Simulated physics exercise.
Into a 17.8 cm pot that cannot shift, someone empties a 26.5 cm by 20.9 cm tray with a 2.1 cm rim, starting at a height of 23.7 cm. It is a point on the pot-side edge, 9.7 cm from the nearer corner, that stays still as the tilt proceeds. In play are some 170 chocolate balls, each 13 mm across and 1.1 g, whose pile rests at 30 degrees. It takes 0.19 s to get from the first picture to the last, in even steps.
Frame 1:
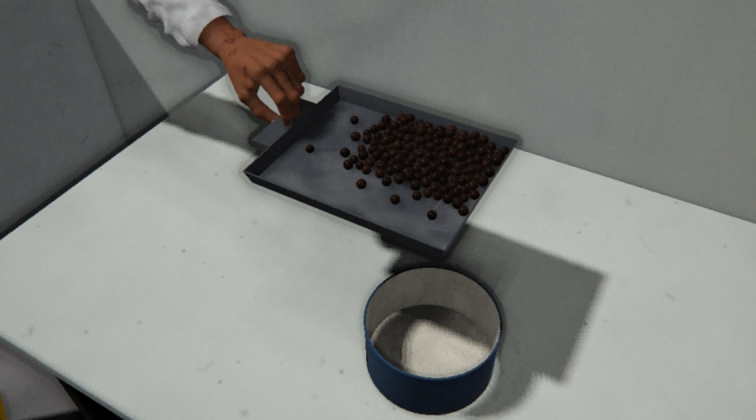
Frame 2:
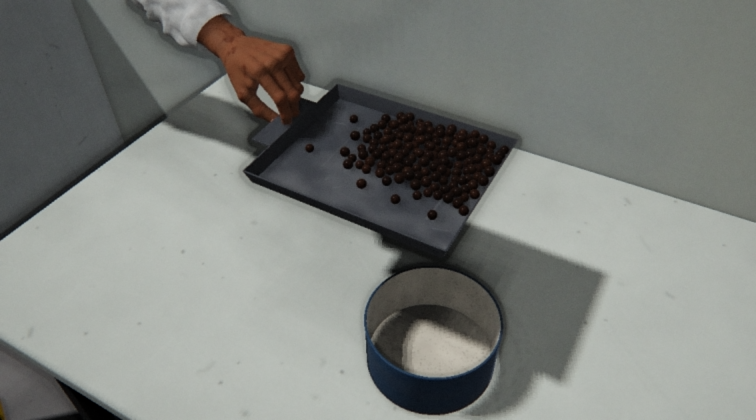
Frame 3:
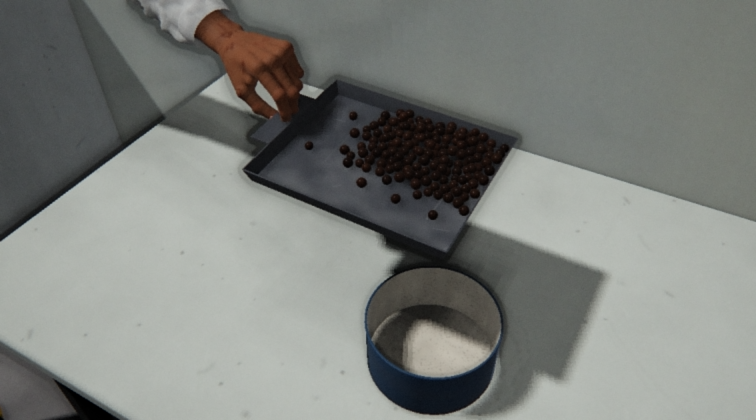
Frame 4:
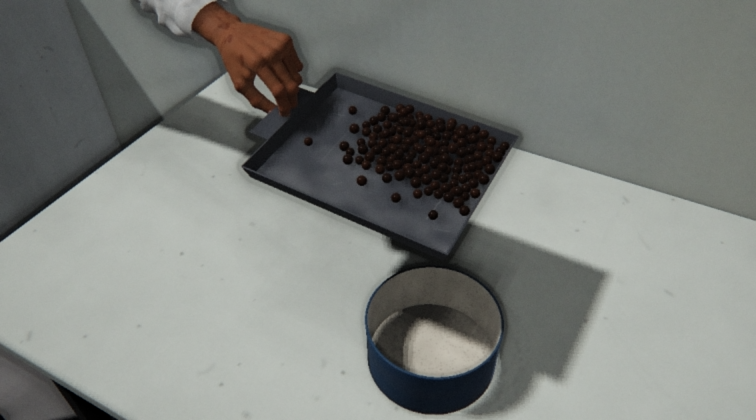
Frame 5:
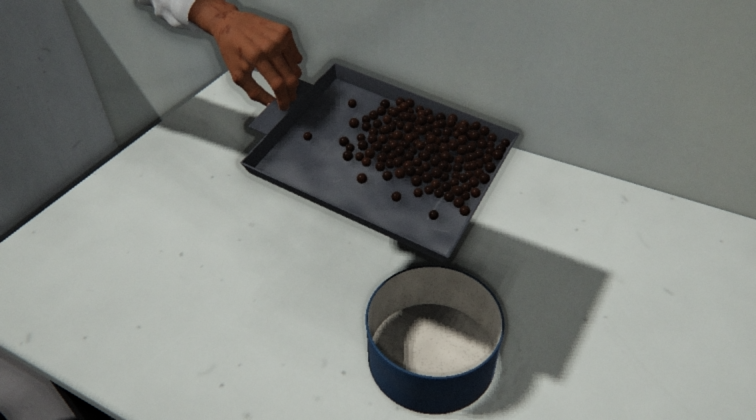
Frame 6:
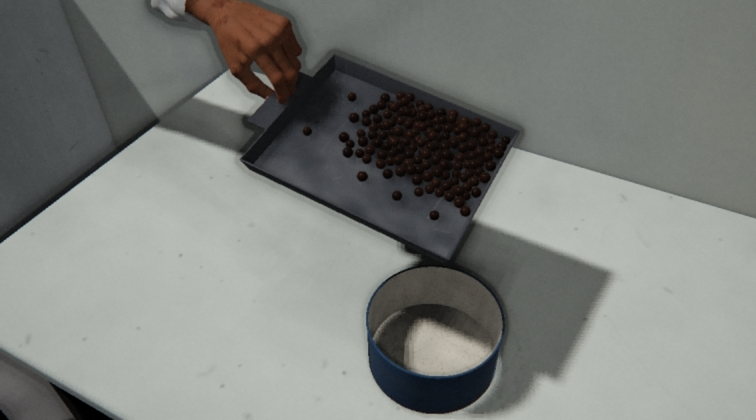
On a pale tabletop against a grey wall, a hand at the left holds a dark, rimmed tray of small brown balls above and behind a blue pot with a light interior. The hand slowly raises the tray's far left side, tilting it slightly toward the pot, while the balls barely shift.
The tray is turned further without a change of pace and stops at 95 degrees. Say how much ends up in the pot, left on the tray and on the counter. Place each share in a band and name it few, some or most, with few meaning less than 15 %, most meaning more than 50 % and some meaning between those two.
In the end: Pot most, left on the tray few, counter few.
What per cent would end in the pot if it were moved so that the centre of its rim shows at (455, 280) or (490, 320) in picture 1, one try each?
The shares would be near 30 and 65 per cent respectively.
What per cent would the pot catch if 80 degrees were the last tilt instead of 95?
That would give about 95 per cent.
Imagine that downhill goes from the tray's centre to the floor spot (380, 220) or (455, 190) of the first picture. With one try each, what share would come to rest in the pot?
Near 90 and 15 per cent, in that order.
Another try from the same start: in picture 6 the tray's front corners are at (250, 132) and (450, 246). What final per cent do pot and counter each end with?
In the pot: 25 per cent; on the counter: 75 per cent.
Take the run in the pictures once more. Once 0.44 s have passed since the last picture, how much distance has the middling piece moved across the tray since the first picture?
By then it sits near 8 cm from where it began.
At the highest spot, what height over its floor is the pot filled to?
Close to 3.5 cm up.
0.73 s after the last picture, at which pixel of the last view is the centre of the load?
Around (444, 267).
Then, 0.44 s after the last picture, tilt 52 degrees; the tray holds 100 %, the pot 0 %.
Then, 0.73 s after the last picture, tilt 78 degrees; the tray holds 55 %, the pot 25 %.
Then, 1.12 s after the last picture, tilt 95 degrees; the tray holds 0 %, the pot 95 %.
In the end, pot 95 %, tray 0 %, counter 5 %.
